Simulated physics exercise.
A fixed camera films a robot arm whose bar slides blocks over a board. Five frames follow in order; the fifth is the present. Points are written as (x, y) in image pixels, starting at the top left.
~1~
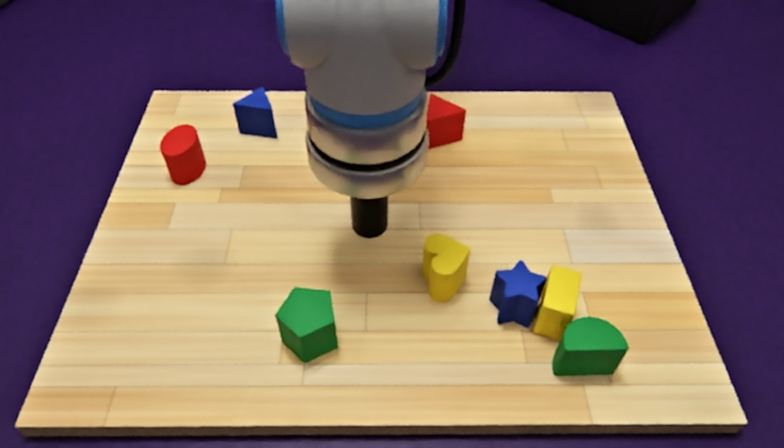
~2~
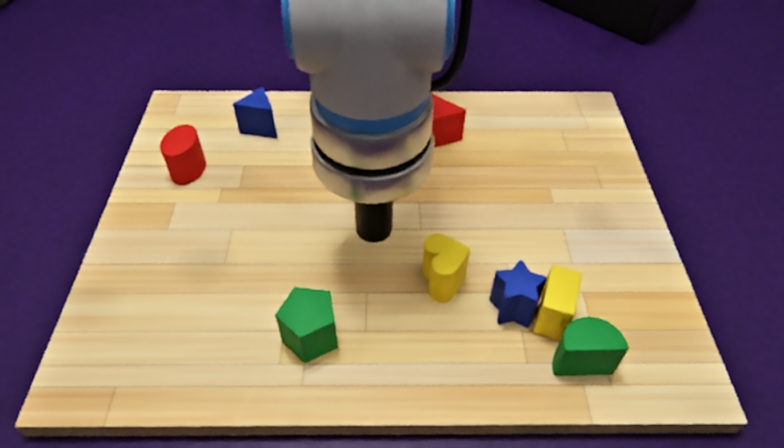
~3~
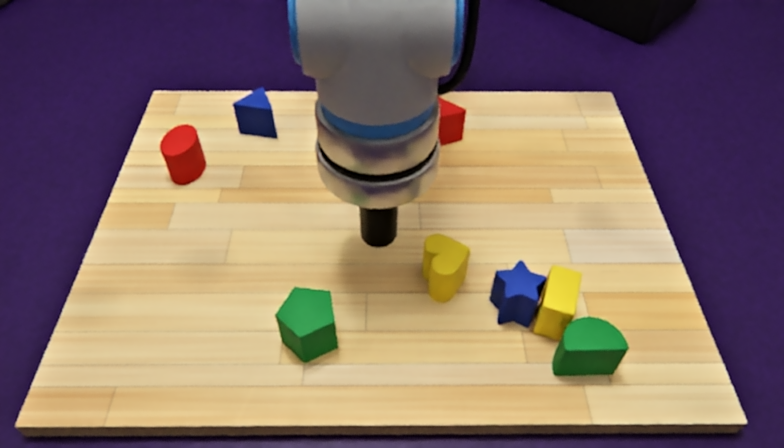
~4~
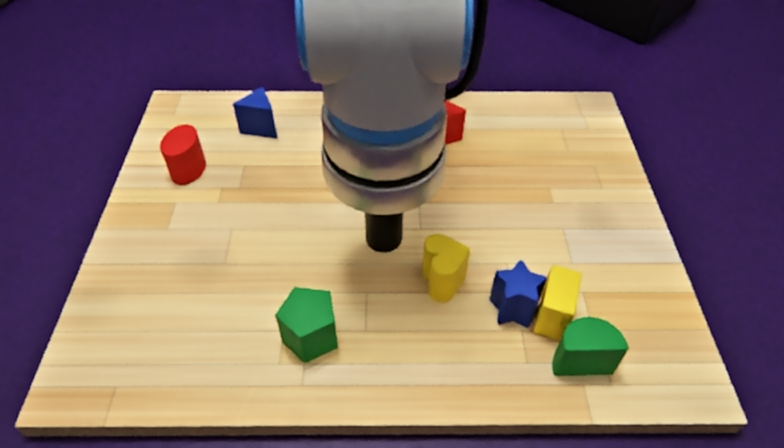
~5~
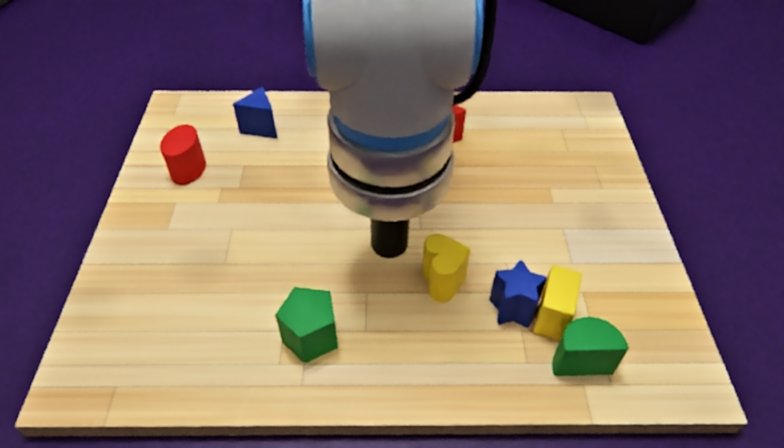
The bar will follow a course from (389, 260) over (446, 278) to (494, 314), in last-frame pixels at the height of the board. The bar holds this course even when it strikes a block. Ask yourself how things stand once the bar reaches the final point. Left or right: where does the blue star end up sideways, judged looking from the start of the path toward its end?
The answer is right: Facing from the path's start to its end, that's where the blue star shifts.
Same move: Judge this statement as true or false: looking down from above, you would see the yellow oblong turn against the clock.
The statement is correct.
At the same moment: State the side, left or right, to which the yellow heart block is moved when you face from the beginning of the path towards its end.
Facing the way the path runs, start to end, you'll find the yellow heart block has shifted right.
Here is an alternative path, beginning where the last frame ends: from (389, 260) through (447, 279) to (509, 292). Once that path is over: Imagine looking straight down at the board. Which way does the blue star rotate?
From above, the turn goes anticlockwise.
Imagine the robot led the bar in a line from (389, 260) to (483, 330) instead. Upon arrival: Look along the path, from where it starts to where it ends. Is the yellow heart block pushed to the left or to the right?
The yellow heart block goes left.
The first path, step by step. One third of the way, bar (430, 256); yellow heart block (468, 263), turned 15° clockwise.
Two thirds of the way, bar (466, 274); yellow heart block (497, 287), turned 45° clockwise; blue star (539, 305), turned 40° anticlockwise; yellow oblong (573, 293), turned 30° anticlockwise.
At the end, bar (498, 299); yellow heart block (515, 318), turned 90° clockwise; blue star (566, 332), turned 65° anticlockwise; yellow oblong (576, 293), turned 40° anticlockwise; green half-round block (616, 347).
